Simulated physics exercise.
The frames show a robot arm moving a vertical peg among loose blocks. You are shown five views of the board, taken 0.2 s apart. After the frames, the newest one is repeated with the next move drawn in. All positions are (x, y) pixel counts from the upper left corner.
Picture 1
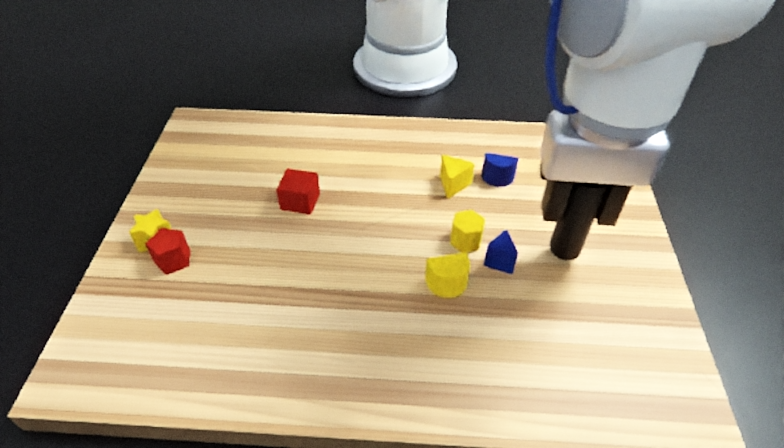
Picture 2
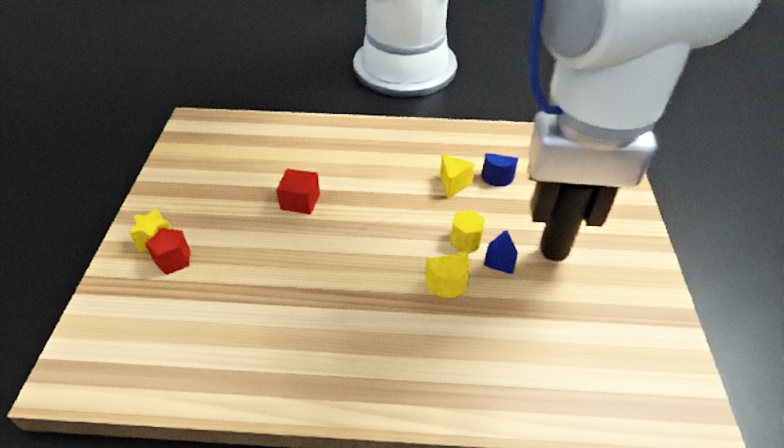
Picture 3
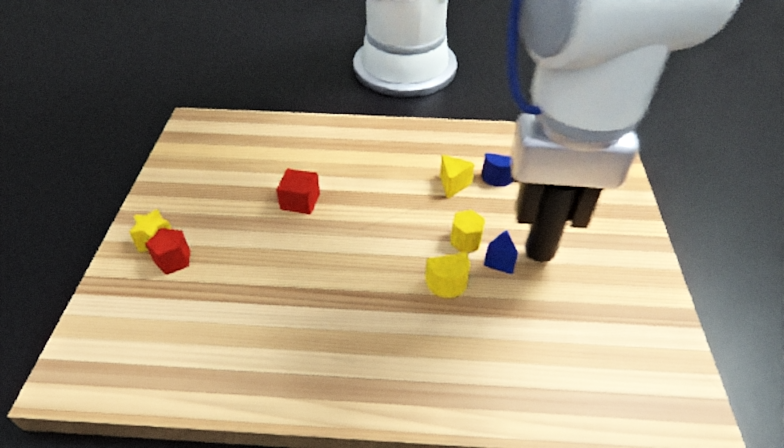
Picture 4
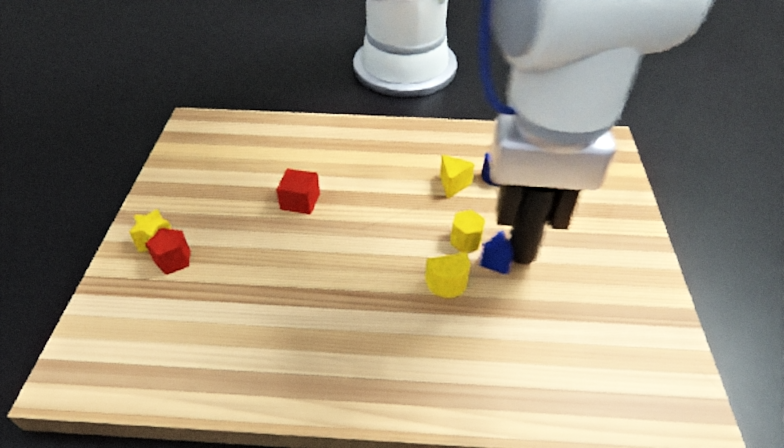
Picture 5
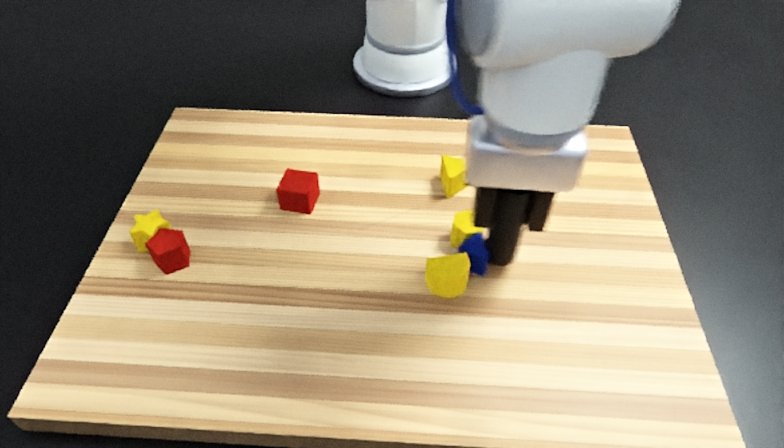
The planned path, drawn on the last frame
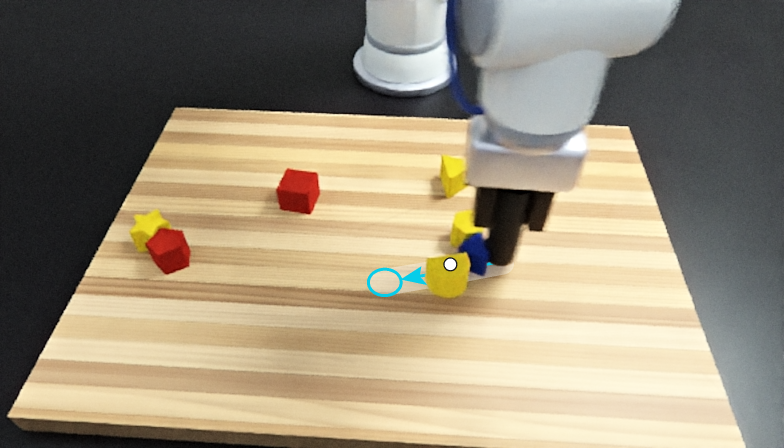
A robot arm moved its dark peg left across the wooden board, reached the blue triangular block and pushed it a short way left, up close to the yellow six-sided and D-shaped blocks.
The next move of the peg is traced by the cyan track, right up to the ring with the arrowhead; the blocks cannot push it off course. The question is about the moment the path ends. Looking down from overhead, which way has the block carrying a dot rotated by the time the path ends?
Looking down on the board, it turns counter-clockwise.
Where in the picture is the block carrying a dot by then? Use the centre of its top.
Put as a pixel place, it's (406, 288).
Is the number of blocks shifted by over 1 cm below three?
Short answer: Yes.
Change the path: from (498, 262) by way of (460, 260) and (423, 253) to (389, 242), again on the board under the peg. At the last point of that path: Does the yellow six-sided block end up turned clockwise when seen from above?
That would be a yes.
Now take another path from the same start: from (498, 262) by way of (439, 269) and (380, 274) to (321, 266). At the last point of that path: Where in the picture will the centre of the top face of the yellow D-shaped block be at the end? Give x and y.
Put as a pixel place, it's (418, 280).
Path on the board, straight from (498, 262) to (385, 282); the dot is on the yellow D-shaped block.
What follows on the original path. One third of the way, peg at (460, 261); yellow D-shaped block at (435, 271), turned 50° anticlockwise; blue triangular piece at (435, 244).
Two thirds of the way, peg at (422, 268); yellow D-shaped block at (415, 283), turned 115° anticlockwise; blue triangular piece at (402, 242), turned 55° clockwise.
At the end, peg at (385, 274); yellow D-shaped block at (406, 288), turned 150° anticlockwise; yellow six-sided block in place; blue triangular piece at (390, 240), turned 80° clockwise.
